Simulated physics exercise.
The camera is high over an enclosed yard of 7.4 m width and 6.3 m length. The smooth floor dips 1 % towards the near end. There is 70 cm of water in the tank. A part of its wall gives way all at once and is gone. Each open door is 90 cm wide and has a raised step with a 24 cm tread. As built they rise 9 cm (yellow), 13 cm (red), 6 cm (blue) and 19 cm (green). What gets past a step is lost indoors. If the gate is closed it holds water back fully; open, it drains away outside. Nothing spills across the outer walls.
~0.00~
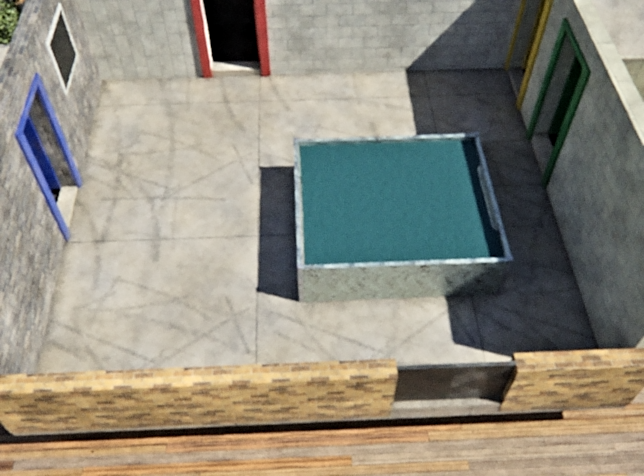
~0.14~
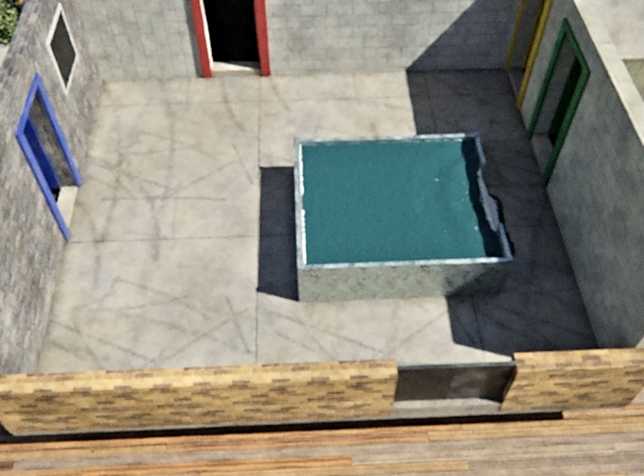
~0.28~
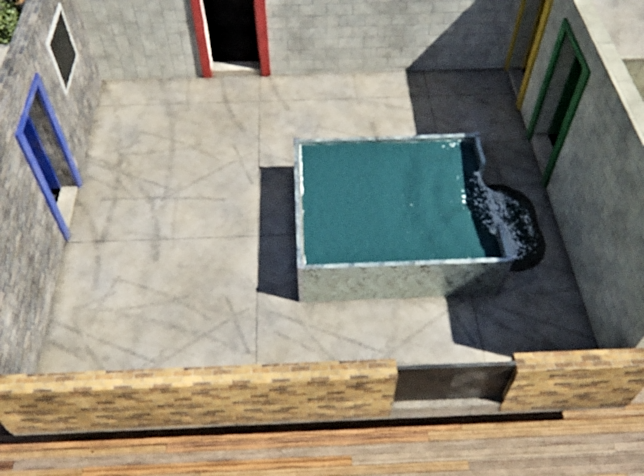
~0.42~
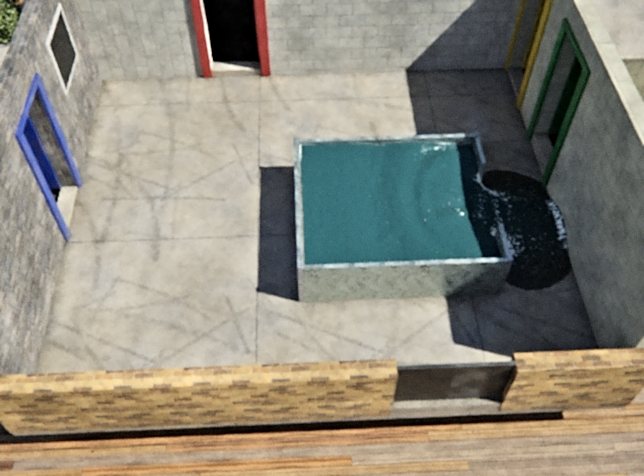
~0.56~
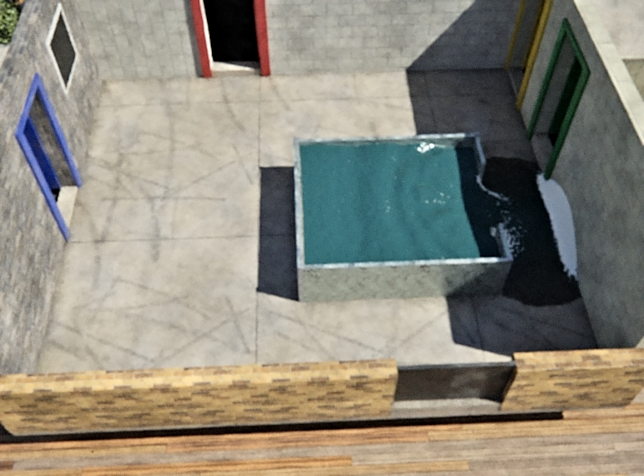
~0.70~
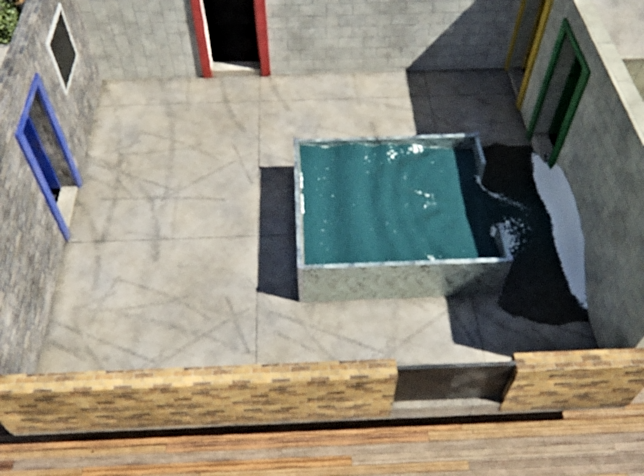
The clip opens on a high view of a walled yard with blue, red, yellow and green doorways and a raised tank of still, blue-green water. Part of the tank's right side gives way, and water pours through the gap, spreading in a dark, foam-edged sheet across the floor beside the green doorway.
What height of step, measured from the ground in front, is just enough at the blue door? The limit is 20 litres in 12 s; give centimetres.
Some 12 cm above the ground.
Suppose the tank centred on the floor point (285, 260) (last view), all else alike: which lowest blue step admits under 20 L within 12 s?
About 9.0 cm.
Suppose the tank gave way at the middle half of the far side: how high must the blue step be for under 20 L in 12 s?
Then roughly 6.0 cm.
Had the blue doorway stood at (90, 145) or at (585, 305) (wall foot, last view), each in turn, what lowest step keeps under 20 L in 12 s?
Roughly 9.5 and 17 cm.
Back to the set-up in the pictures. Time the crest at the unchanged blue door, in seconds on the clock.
At about 8.5 s.
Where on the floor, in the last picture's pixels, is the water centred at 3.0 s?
Near (435, 231).
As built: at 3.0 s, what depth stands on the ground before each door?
Depths in cm: Yellow 14, red 0, blue 0, green 20.
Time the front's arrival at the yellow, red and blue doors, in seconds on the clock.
Arrival: Yellow 1.4 s, red 3.4 s, blue 5.5 s.
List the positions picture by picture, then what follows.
The first frame shows still water, 70 cm deep, in the tank at (395, 199); the blue door at (52, 165) is dry.
In the second frame, the gap is at (483, 215), the front 0.4 m out at (510, 252); the back of the tank holds 70 cm.
In the third frame, the gap is at (482, 218), the front 0.8 m out at (539, 241); the back of the tank holds 70 cm.
In the fourth frame, water pours out at (482, 218) and has run 1.2 m, to (571, 263); about 11 cm deep outside, 70 cm at the back.
In the fifth frame, water pours out at (482, 217) and has run 1.4 m, to (580, 291); about 9 cm deep outside, 70 cm at the back.
In the sixth frame, the front is at (588, 316), 1.6 m from the gap at (482, 217); 3.0 m2 of floor is wet, 70 cm left at the back; the blue door at (52, 165), 6.2 m from the gap, is still 6.3 m from the nearest water.
After 1.4 s water covers 15 % of the floor, deepest (54 cm) near (547, 228); it has not reached the blue door.
After 3.0 s water covers 40 % of the floor, deepest (41 cm) near (610, 381); it has not reached the blue door.
After 12.0 s water covers 100 % of the floor, deepest (16 cm) near (29, 406); 9 cm at the blue door, 97 litres in over its 6 cm step.
At the blue door as built, the water arrived by 5.3 s and peaked near 15 cm at 8.4 s.
With a step of 10 cm, 39 litres would have come in within the 12 s; with 13.5 cm, 9 litres. So under 20 litres takes about 12 cm.
